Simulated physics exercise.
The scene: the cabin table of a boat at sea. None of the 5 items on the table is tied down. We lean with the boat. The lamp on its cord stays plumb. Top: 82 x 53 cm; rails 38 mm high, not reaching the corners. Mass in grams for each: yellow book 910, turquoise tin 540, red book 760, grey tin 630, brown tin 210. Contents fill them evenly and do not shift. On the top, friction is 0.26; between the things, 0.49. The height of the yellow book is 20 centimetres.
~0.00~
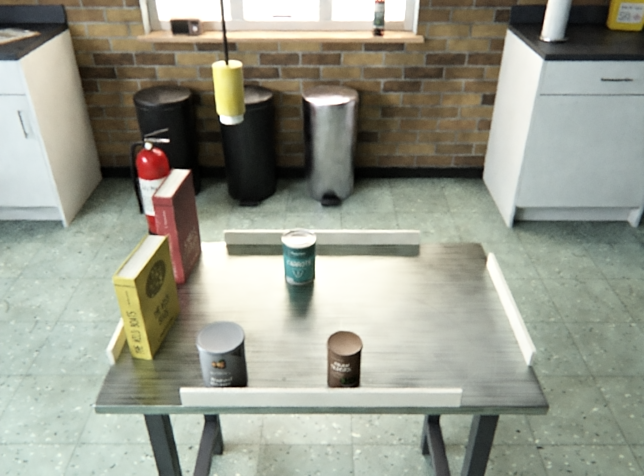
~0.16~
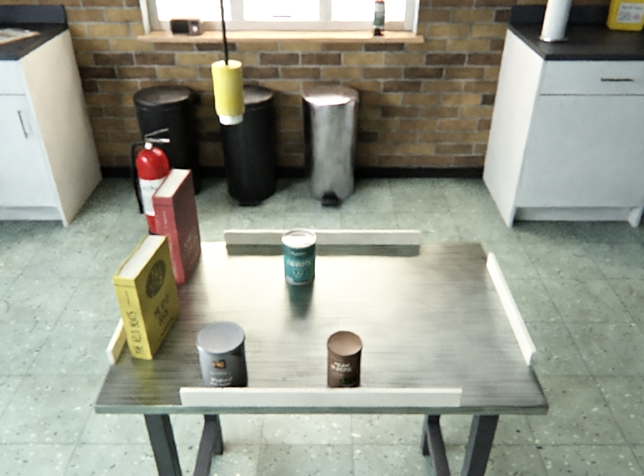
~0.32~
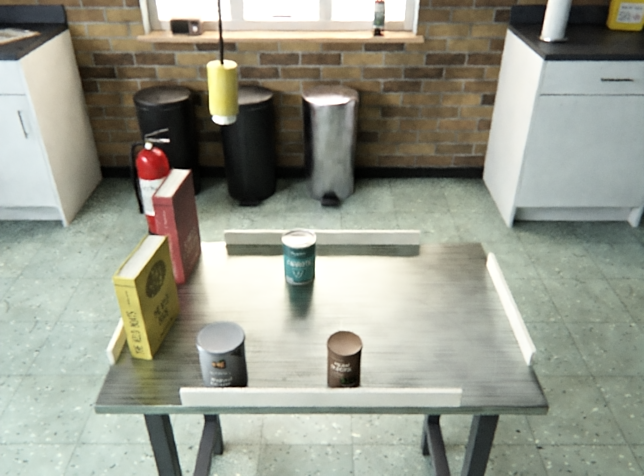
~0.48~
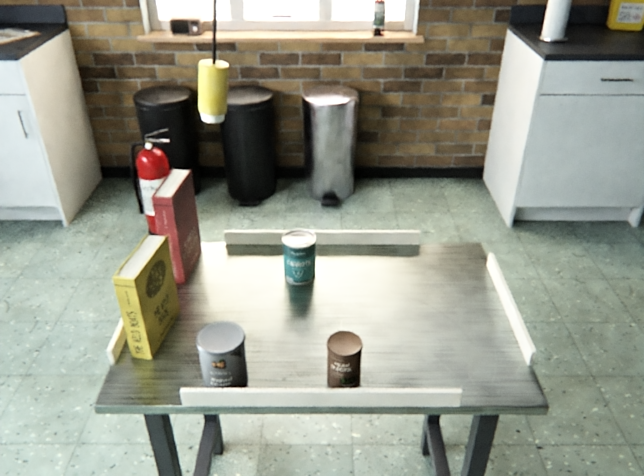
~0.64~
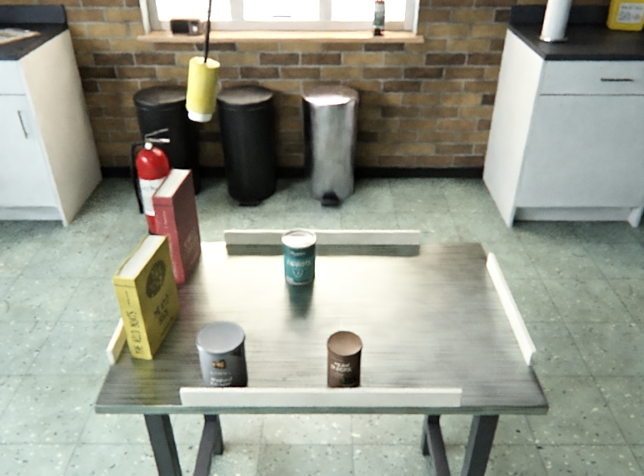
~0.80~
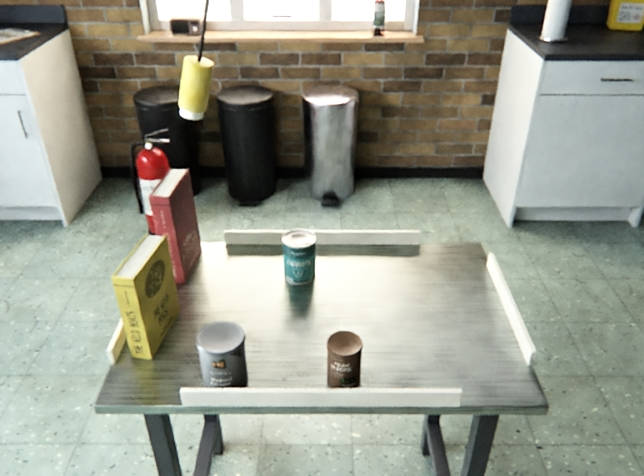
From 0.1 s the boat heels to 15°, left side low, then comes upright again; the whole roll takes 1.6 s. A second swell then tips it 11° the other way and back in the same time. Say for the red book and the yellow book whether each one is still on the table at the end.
The red book is not, the yellow book is not.
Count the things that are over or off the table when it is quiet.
All told, 2.
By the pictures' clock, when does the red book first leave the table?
It happens at about 1.1 s.
After 1.30 s, boat heeled 8°, left side down; yellow book and red book now off the table.
After 1.60 s, boat level.
In the end (3.8 s), off the table, yellow book and red book; the other 3 under 5 cm from the start.
